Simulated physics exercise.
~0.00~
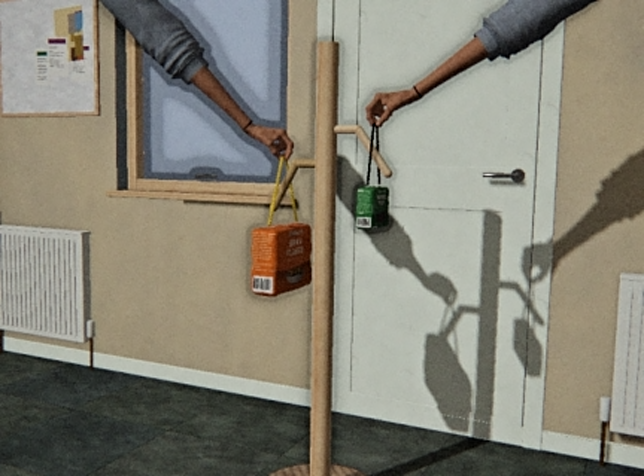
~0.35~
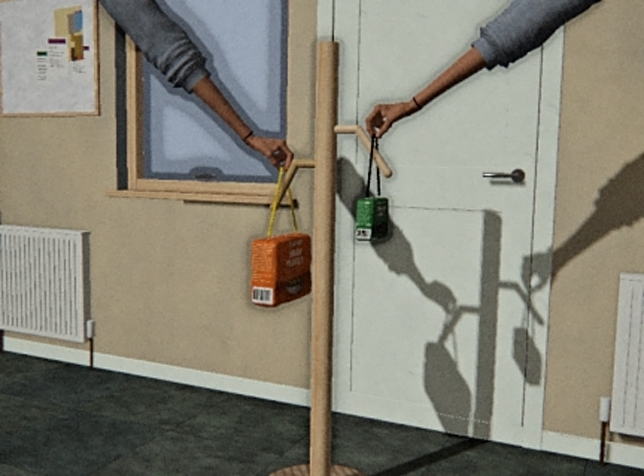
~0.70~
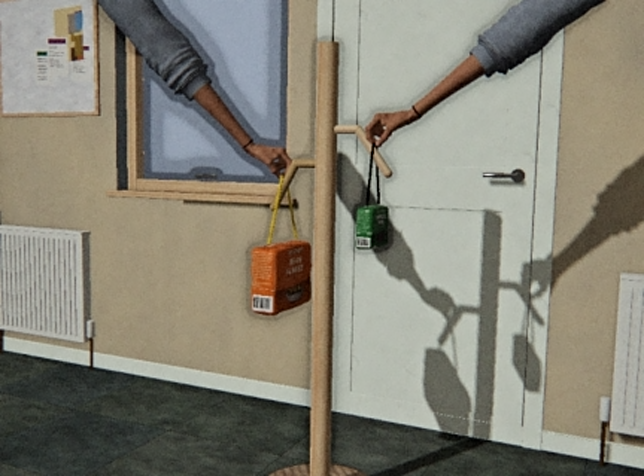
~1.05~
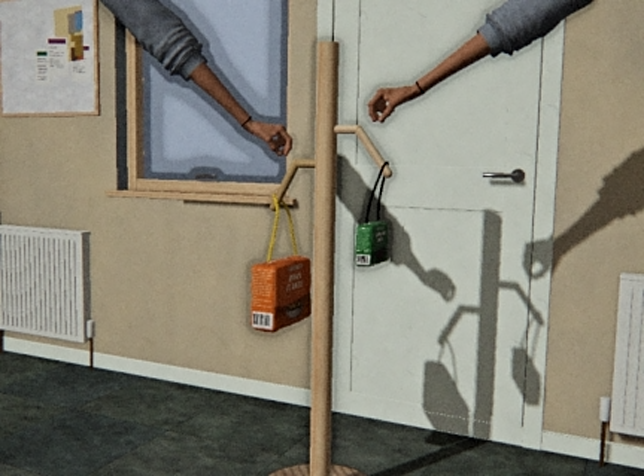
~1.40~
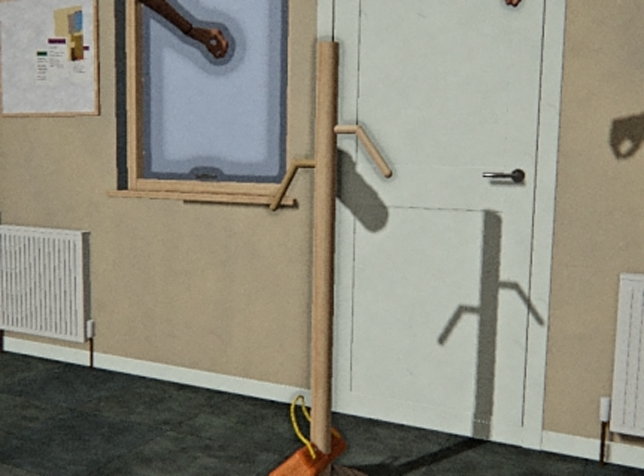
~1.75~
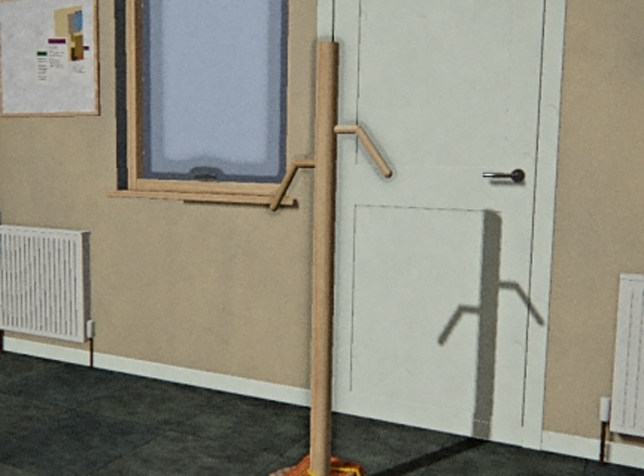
The clip shows two hands lowering an orange bag and a green pouch by their loops onto downward-sloping pegs on a wooden post, then letting go and drawing back. Both items fall from the pegs, and the orange bag ends on the floor at the post's base, with the pouch out of view.
